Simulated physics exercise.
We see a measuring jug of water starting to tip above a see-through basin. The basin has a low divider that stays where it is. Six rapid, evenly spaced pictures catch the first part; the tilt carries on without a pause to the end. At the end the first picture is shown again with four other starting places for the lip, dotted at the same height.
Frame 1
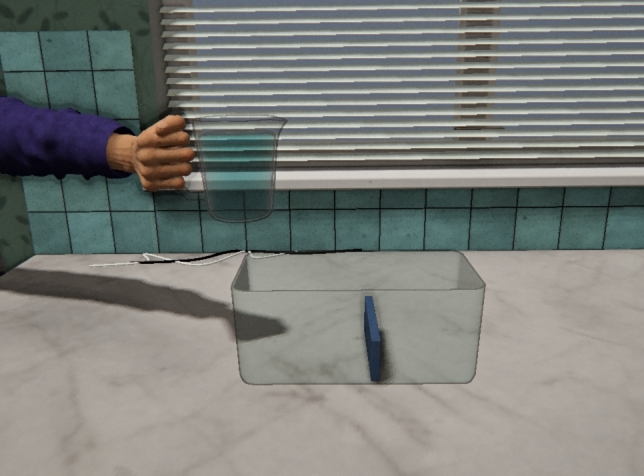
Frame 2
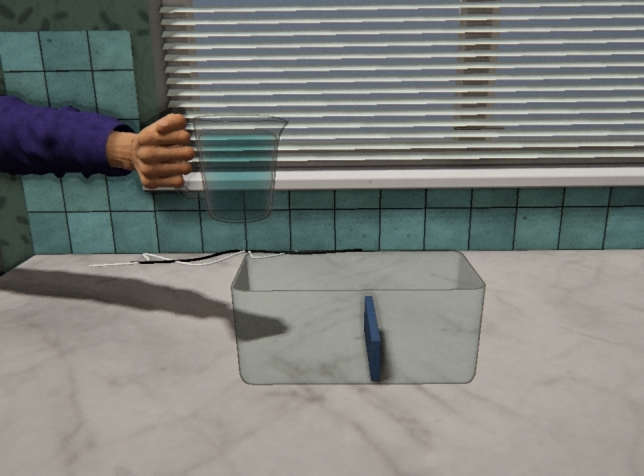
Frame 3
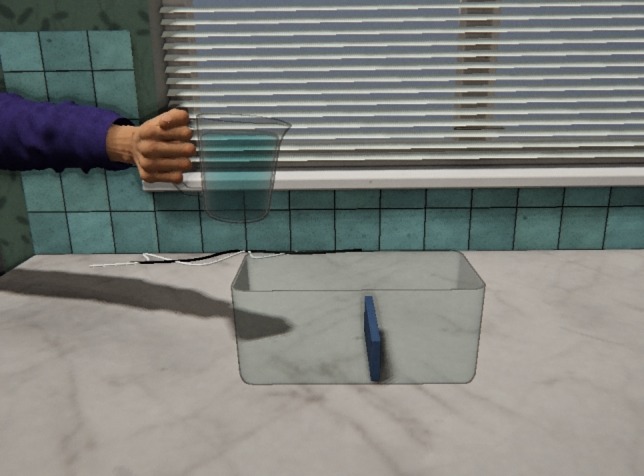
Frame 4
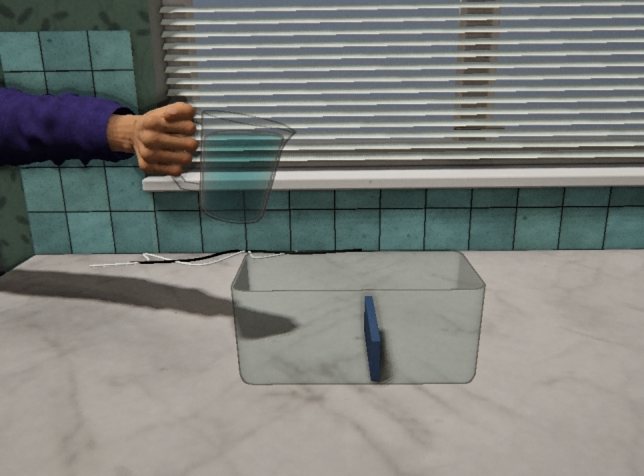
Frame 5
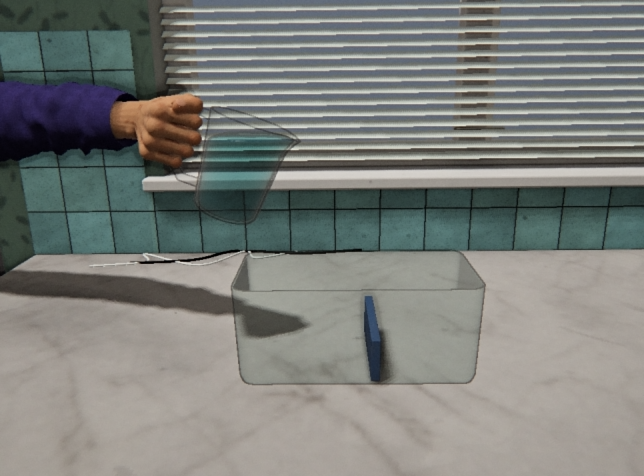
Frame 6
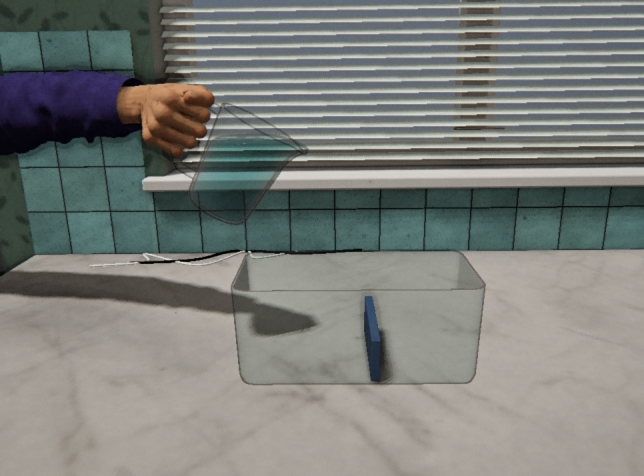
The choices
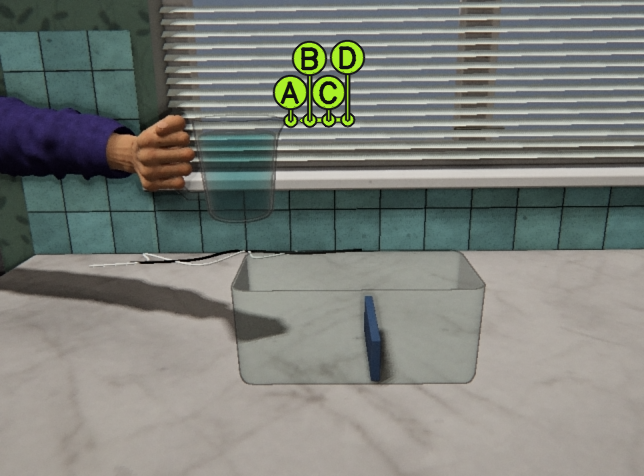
Above a clear basin on a counter, a hand gradually tilts a jug of water rightward.
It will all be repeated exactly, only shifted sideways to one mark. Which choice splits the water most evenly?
Use dot B.
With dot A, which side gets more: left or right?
The left side.
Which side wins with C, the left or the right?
The right one.
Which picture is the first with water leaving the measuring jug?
In picture 6.
In lime, A at (290, 120); B at (309, 120); C at (328, 120); D at (347, 119).
Choosing A, about 87 % ends left of the wall and 11 % right of it.
Choosing B, about 46 % ends left of the wall and 54 % right of it.
Choosing C, about 8 % ends left of the wall and 91 % right of it.
Choosing D, about 3 % ends left of the wall and 95 % right of it.
